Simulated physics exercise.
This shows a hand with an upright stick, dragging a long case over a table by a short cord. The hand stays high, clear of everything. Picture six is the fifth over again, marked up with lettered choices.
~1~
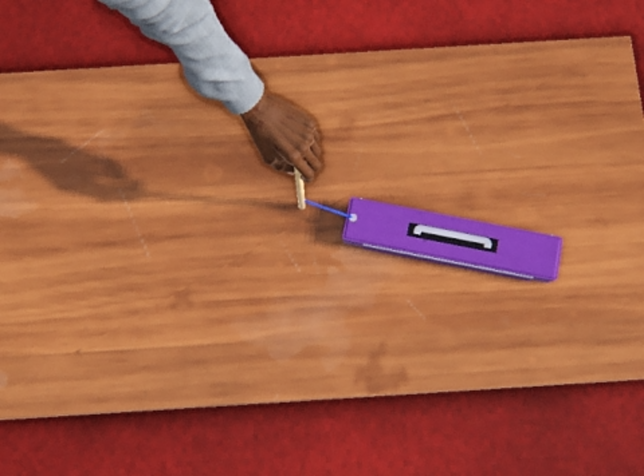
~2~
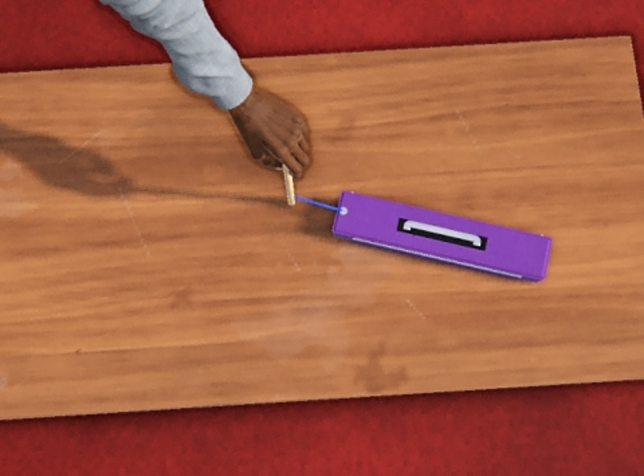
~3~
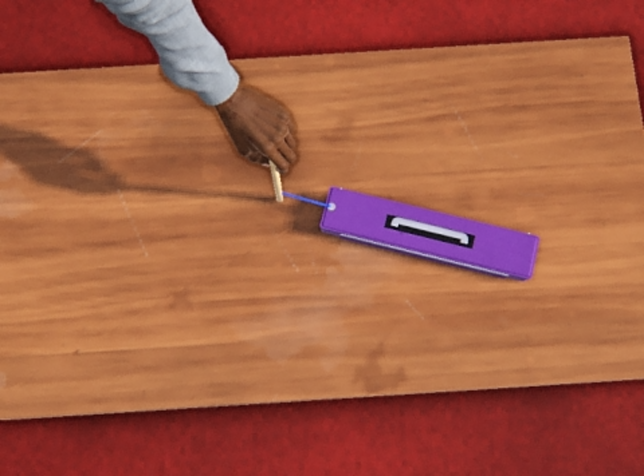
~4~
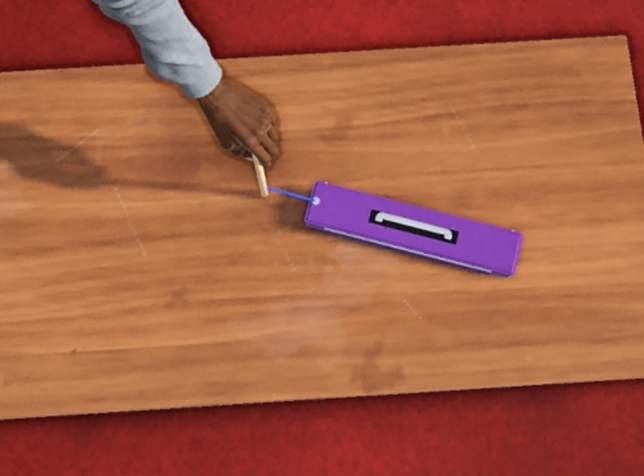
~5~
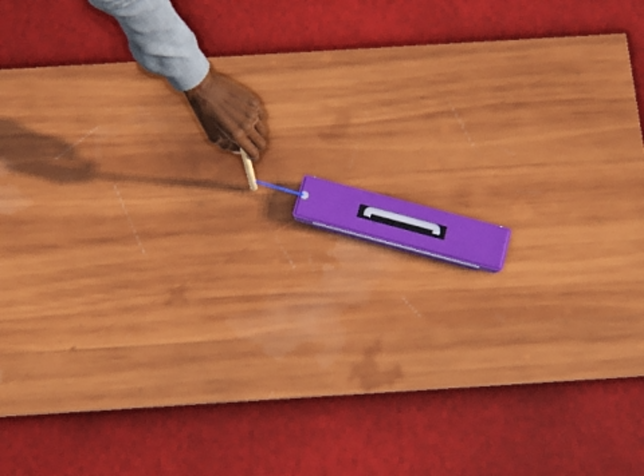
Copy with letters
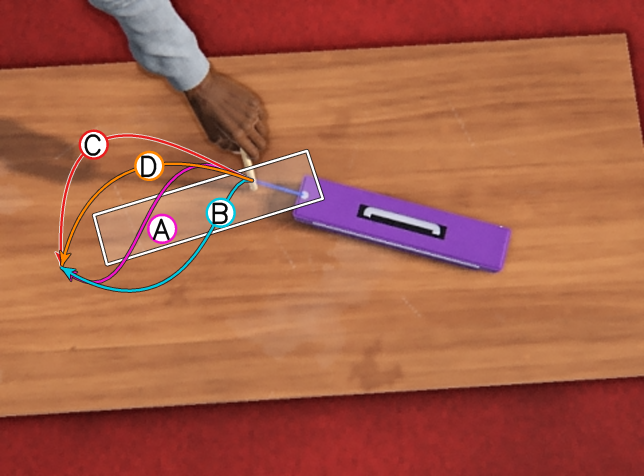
A long purple case slides slowly leftward and slightly up across a wooden table as a hand in a light sleeve, gripping a small upright stick, pulls it along by a short blue cord.
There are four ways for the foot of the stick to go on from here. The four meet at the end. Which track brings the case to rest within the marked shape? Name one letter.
Path D puts it in the outline.
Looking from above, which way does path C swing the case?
On that path, anticlockwise.
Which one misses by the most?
Path B.
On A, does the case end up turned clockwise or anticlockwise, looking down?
It turns anticlockwise.
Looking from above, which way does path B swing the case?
On that path, anticlockwise.
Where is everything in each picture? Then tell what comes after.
In the first frame, purple case (453, 238).
In the second frame, purple case (442, 234).
In the third frame, purple case (429, 231).
In the fourth frame, purple case (413, 227).
In the fifth frame, purple case (402, 222).
On the marked copy, A from (252, 181) via (149, 215) to (64, 269); B from (252, 181) via (178, 273) to (61, 268); C from (252, 181) via (117, 136) to (61, 265); D from (252, 181) via (133, 170) to (62, 265); the outline at (209, 207).
Taking D. A third of the way, foot of the stick (168, 165), middle of the case (318, 200).
Two thirds of the way, foot of the stick (92, 201), middle of the case (246, 194).
When it is over, foot of the stick (62, 268), middle of the case (208, 208); it lies in the outline.
As for the rest, A leaves its middle at (217, 235); B leaves its middle at (220, 257); C leaves its middle at (198, 192).
